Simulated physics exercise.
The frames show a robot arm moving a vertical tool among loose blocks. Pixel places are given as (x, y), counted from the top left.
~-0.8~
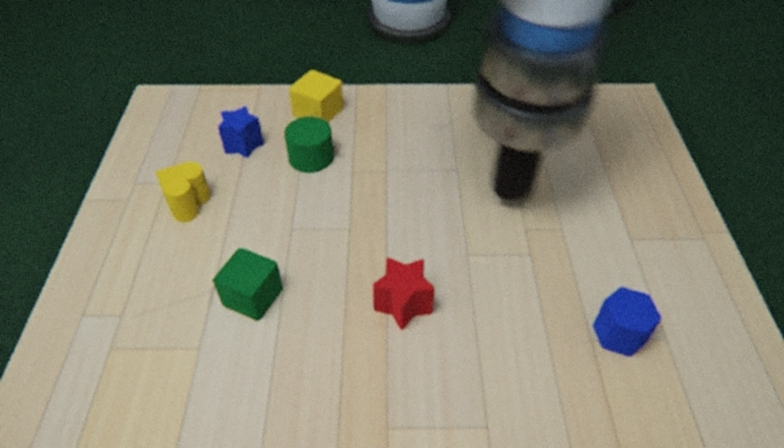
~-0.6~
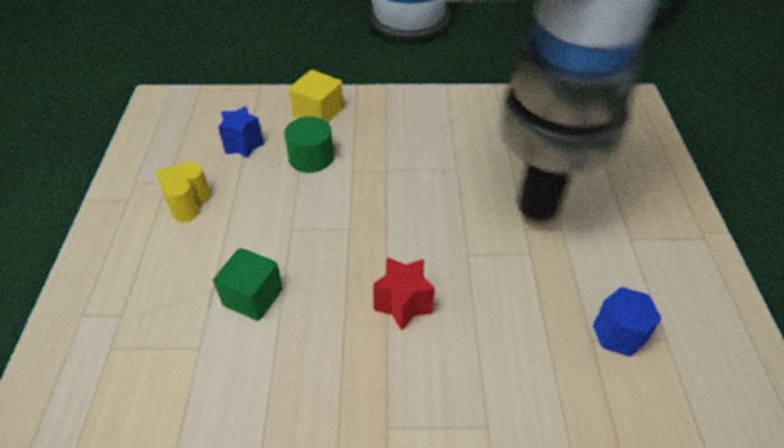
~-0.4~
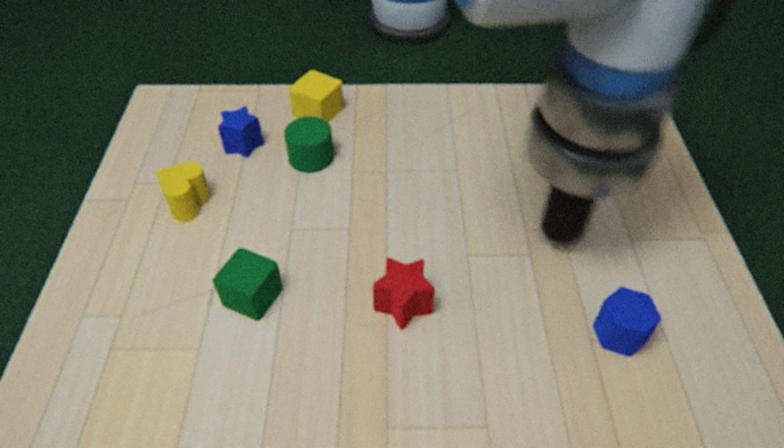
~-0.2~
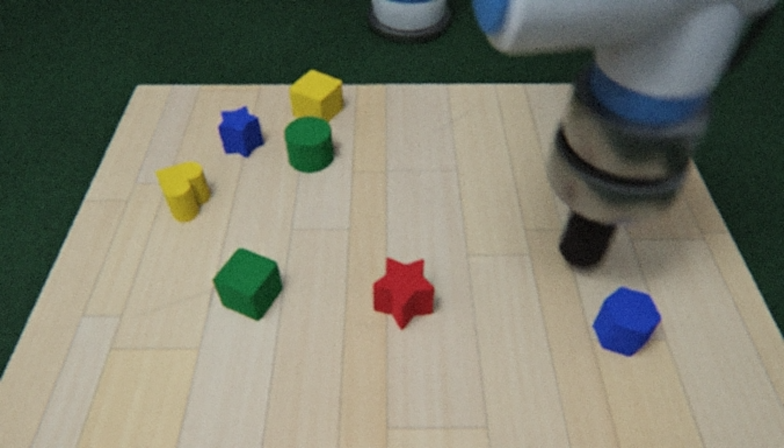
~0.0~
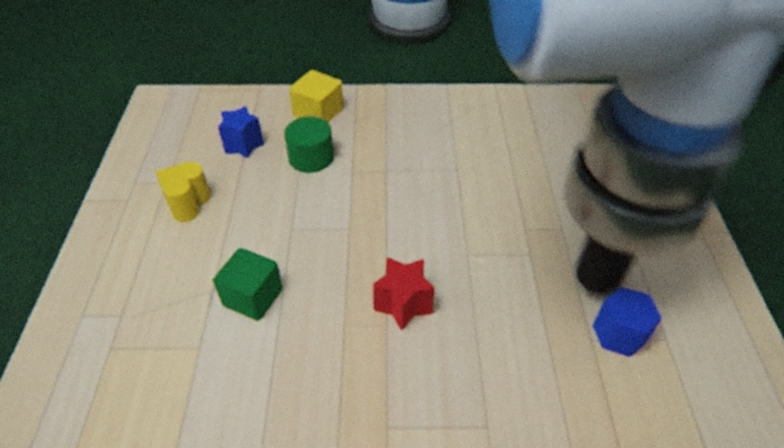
A robot arm moves its black tool down and right, close to a blue hexagonal block.
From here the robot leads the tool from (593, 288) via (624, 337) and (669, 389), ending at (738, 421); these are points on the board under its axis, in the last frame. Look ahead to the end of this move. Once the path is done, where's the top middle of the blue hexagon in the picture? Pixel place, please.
I'd say the blue hexagon ends with its top centre at (692, 423).
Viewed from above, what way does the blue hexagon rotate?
Viewed from overhead, the blue hexagon winds up turned clockwise.
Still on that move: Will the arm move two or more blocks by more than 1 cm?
The answer is no.
One third of the way, tool (631, 327); blue hexagon (662, 361).
Two thirds of the way, tool (677, 379); blue hexagon (687, 416), turned 60° clockwise.
At the end, tool (748, 411); blue hexagon (692, 423), turned 75° clockwise.
